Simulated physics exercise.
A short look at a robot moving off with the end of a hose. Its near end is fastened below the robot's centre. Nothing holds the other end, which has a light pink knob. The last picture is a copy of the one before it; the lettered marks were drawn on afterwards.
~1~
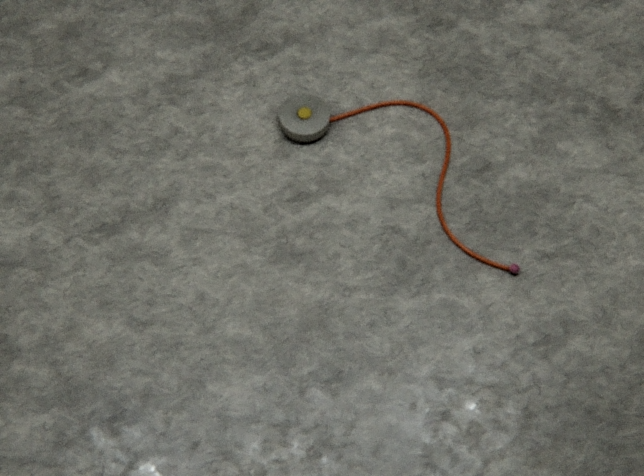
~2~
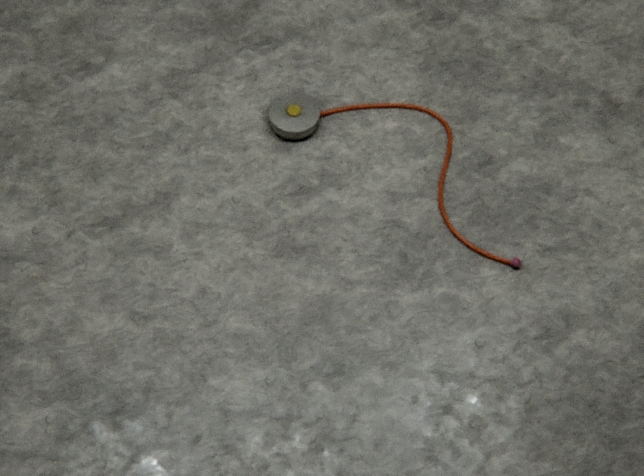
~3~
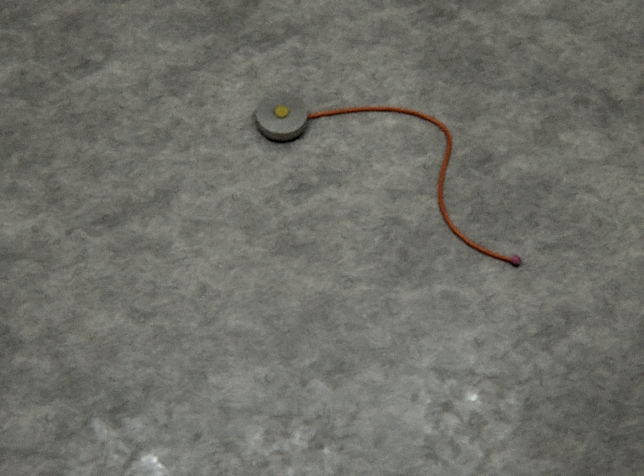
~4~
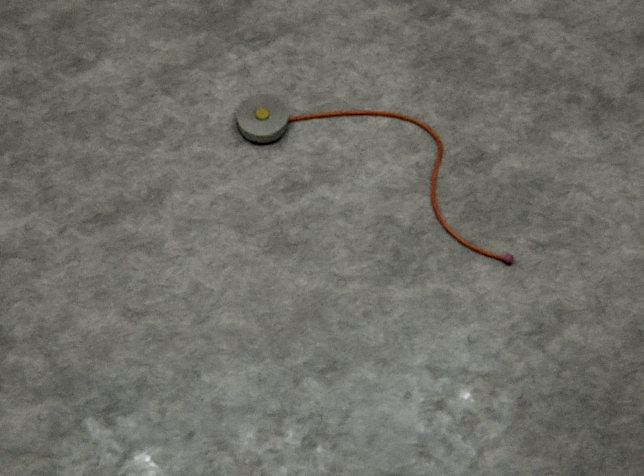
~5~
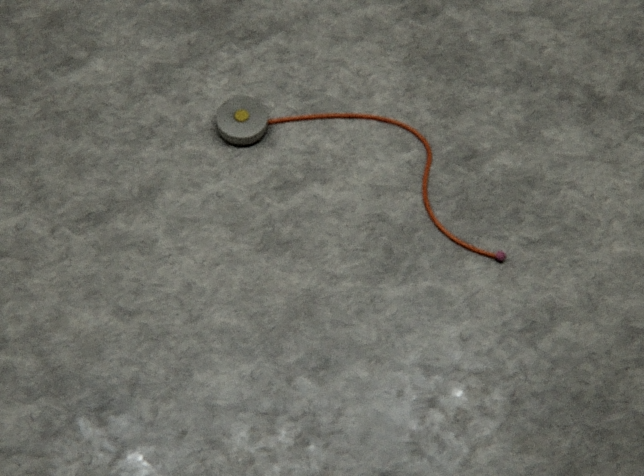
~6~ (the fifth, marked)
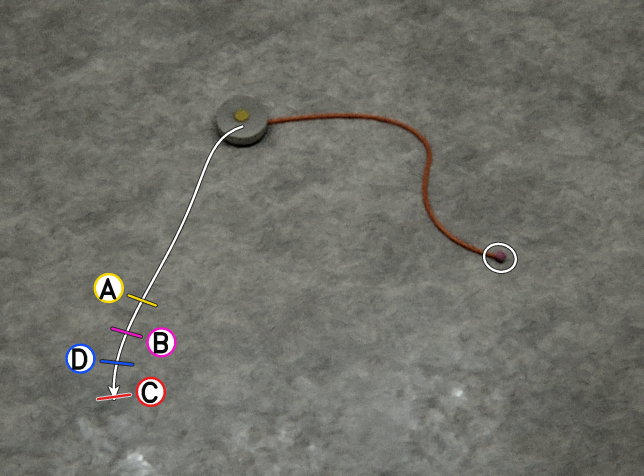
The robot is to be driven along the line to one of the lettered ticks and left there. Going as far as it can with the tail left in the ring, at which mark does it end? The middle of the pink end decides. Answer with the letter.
Up to mark A.
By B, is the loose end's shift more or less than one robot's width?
Less.
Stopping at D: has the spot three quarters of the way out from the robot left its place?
Yes.
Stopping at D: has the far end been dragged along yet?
By then, yes.
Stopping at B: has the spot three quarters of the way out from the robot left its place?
By then, yes.
On the marked copy, A at (142, 300); B at (127, 333); C at (114, 397); D at (117, 363); the ring at (500, 258); the route from (243, 127) via (169, 251) to (114, 399).
Following A. Soon after the start, robot (200, 173), middle of the hose (376, 149), free end (501, 256).
Later, robot (173, 237), middle of the hose (346, 177), free end (500, 256).
In the end, robot (141, 296), middle of the hose (315, 217), free end (491, 253); the free end is still in its ring.
As for the rest, B drags the free end to (478, 247); C drags the free end to (449, 236); D drags the free end to (464, 241).
